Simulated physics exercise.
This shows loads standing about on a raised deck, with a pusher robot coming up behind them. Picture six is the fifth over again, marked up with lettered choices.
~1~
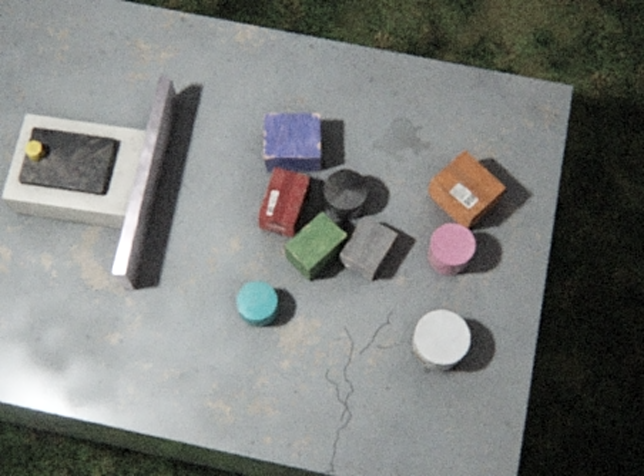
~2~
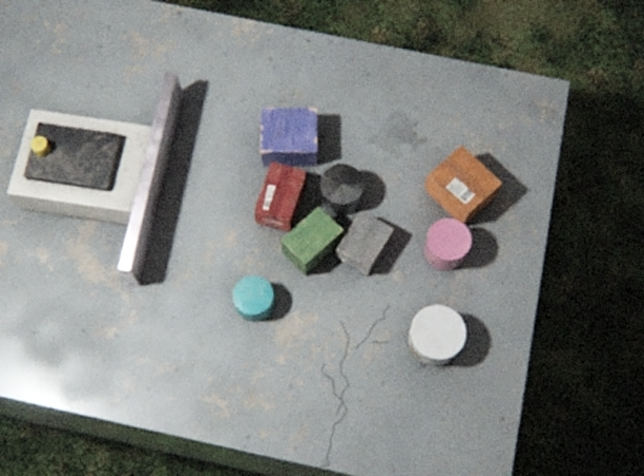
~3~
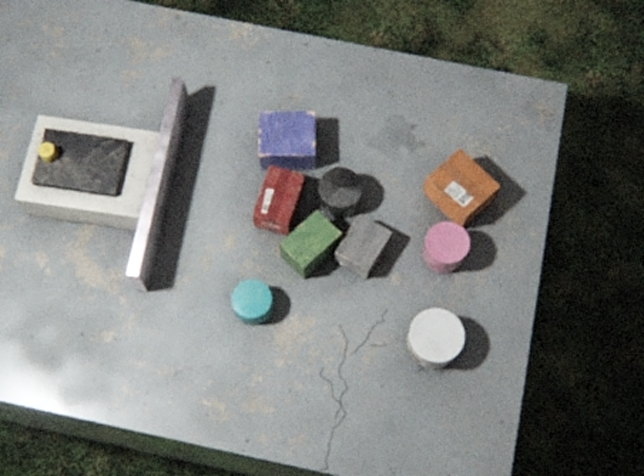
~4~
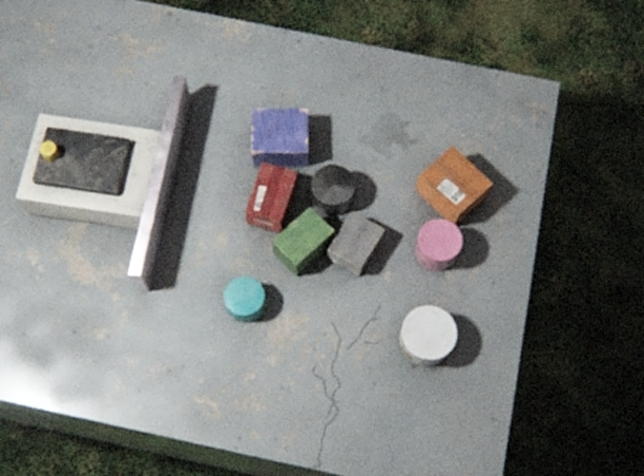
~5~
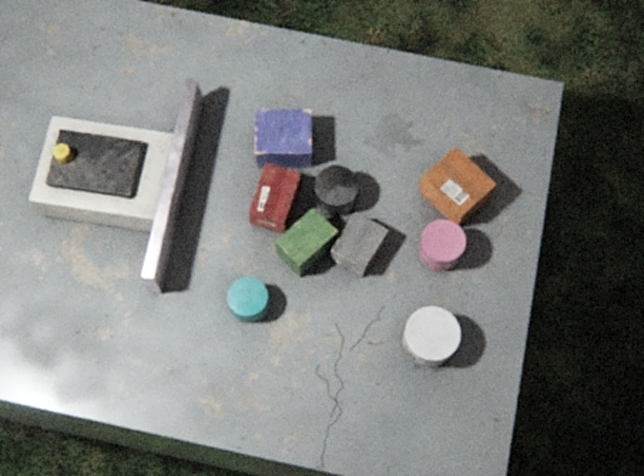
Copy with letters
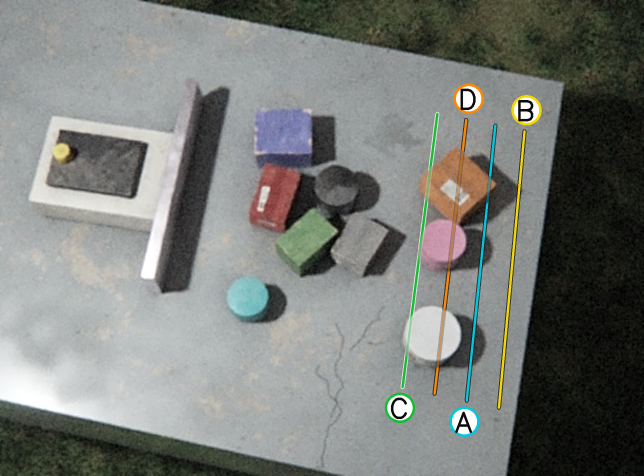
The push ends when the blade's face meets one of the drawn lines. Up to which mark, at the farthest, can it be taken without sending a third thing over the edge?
D is the last line within the limit.
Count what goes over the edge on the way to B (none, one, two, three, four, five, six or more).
By then, six or more.
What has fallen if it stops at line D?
It is the pink pail.
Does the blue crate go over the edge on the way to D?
By then, no.
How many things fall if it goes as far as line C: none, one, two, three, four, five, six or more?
In all, none.
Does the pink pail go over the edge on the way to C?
No.
On the marked copy, A at (482, 256); B at (512, 263); C at (421, 244); D at (451, 250).
With D. Early on, robot (201, 184); blue crate (318, 145); turquoise canister (281, 306).
Further on, robot (301, 205); pink pail (481, 244); orange parcel (477, 188).
At the end, robot (381, 221); pink pail over the edge; orange parcel (547, 190); one fallen.
As for the rest, A drops five; B drops seven; C is within the limit but short.
